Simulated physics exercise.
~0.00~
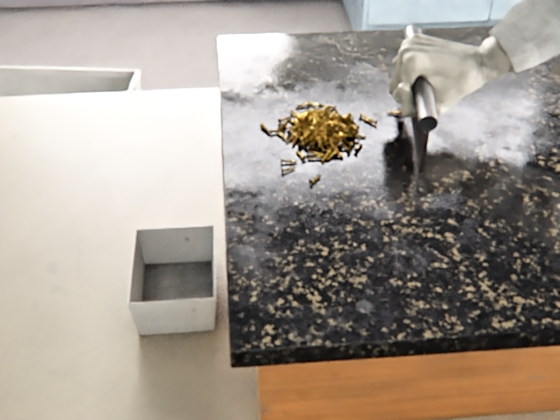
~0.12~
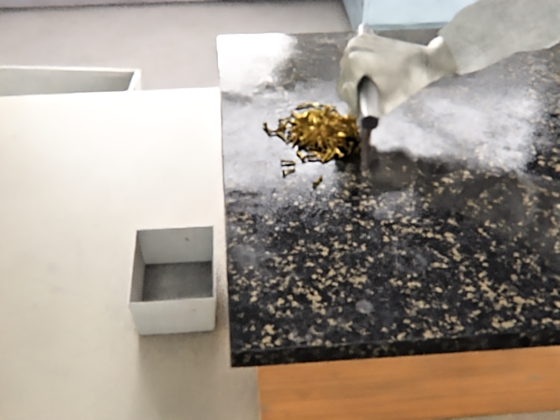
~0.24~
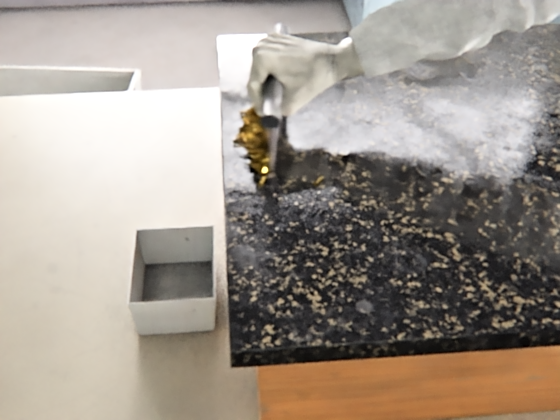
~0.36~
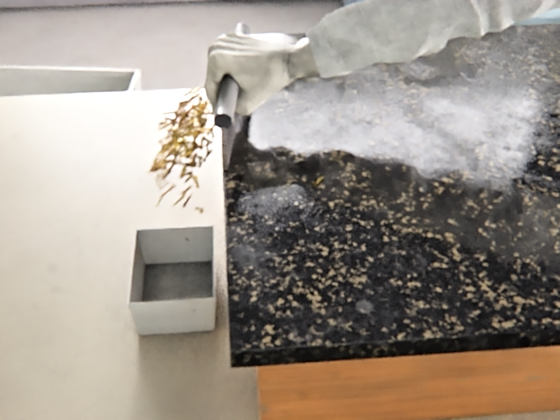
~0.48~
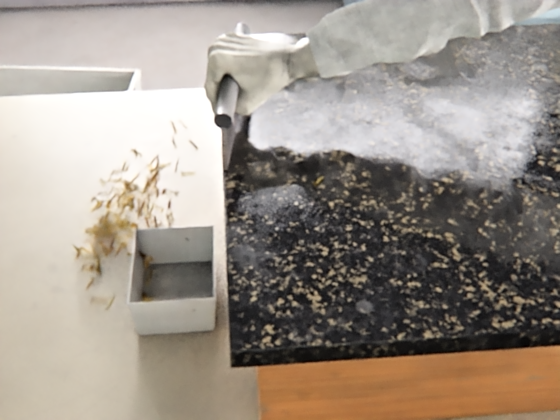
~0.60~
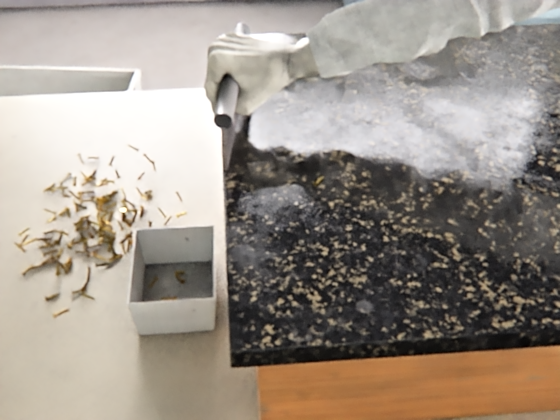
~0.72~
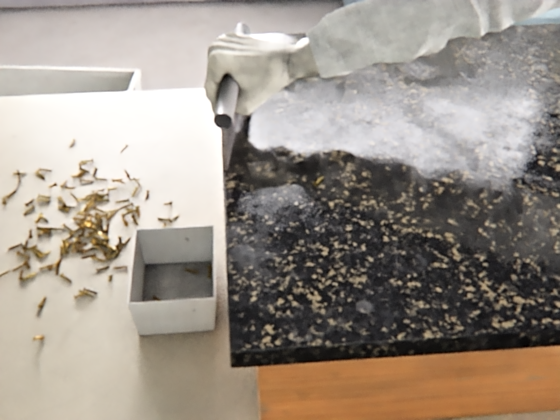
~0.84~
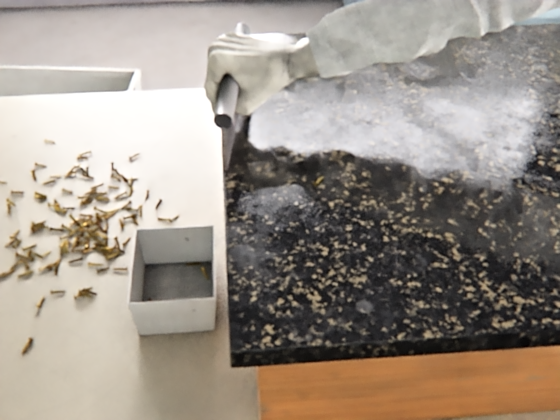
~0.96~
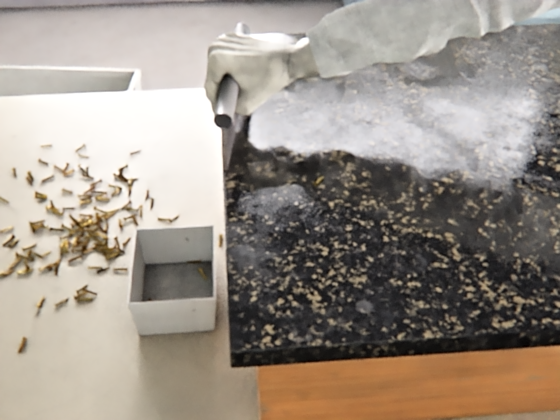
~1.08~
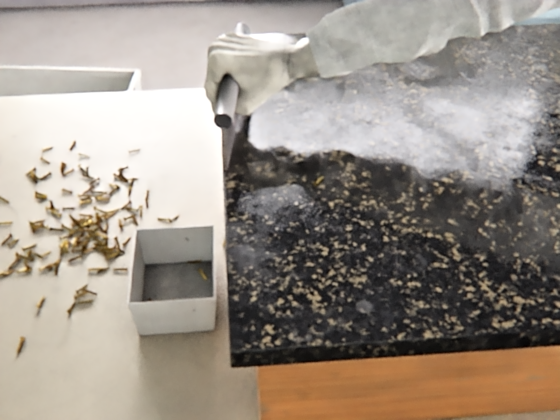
A pale gloved hand holding a dark scraper moves left across a speckled black countertop, seen from above at an angle, toward a heap of brass-coloured screws. Below the counter's left edge, a small square white tin sits on a pale surface, with whitish smears marking the dark top. The scraper reaches the heap, bunches it up and pushes it to the edge, where the hand stops. The screws spill over, fall down and left, and spread out. Nearly all end scattered beside and beyond the tin, with only a few inside and the countertop cleared.
